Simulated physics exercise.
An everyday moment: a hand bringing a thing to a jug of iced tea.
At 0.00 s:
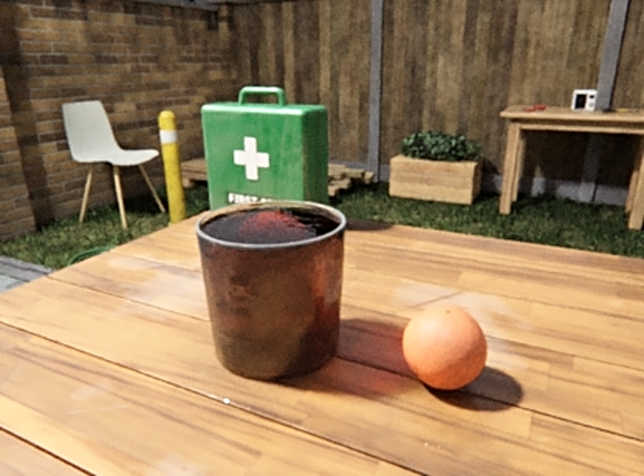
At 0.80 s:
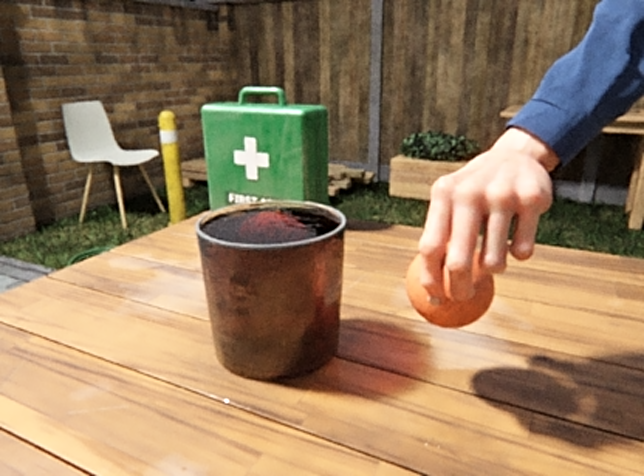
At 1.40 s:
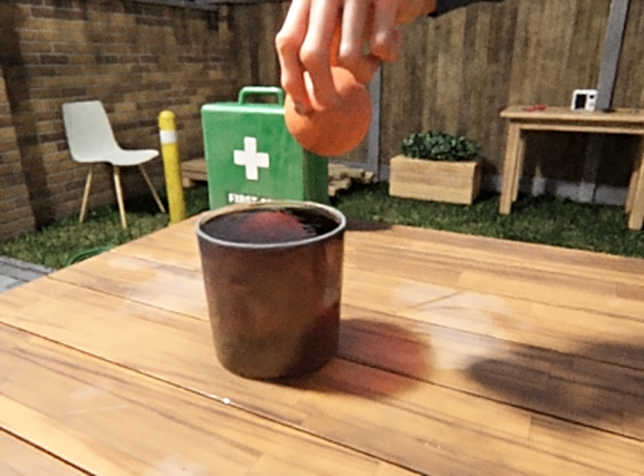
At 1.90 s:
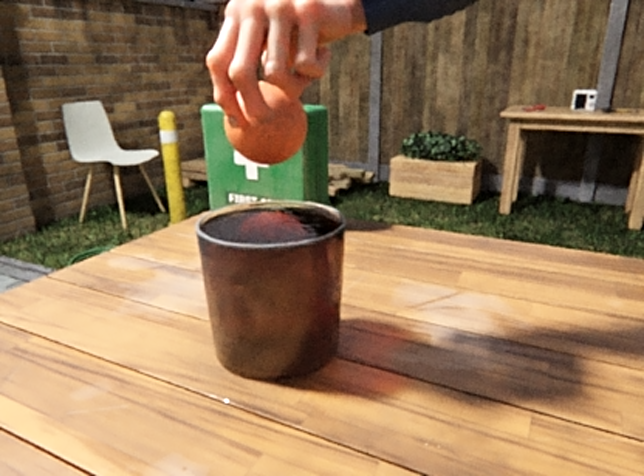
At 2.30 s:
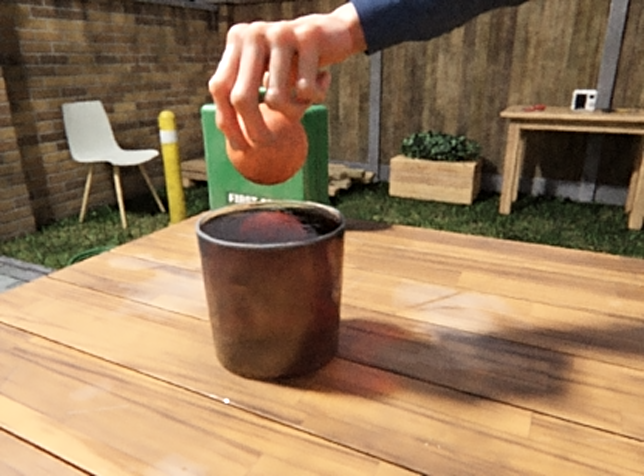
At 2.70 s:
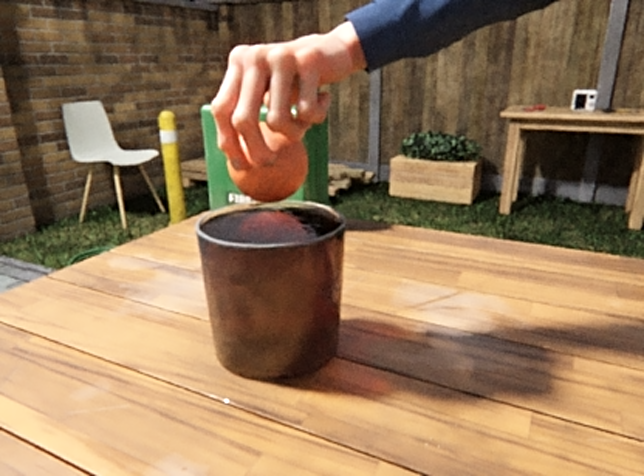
On a wooden patio table in a fenced yard, an orange sits to the right of a dark jug nearly full of liquid. A hand in a blue sleeve picks up the orange, lifts it and carries it left over the jug, then lowers it until it is just above the liquid's surface.
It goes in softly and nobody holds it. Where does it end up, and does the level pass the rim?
It bobs on top, and the jug loses some over the rim.
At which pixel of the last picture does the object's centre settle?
Close to (272, 241).
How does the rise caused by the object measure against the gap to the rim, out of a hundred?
Roughly 240 per cent.
By 3.0 s, the orange enters the iced tea; the jug is full to the brim.
By 3.4 s, the orange comes up again; the jug is full to the brim; it has run over.
By 5.0 s, the orange rides on the surface; the jug is full to the brim; it has run over.
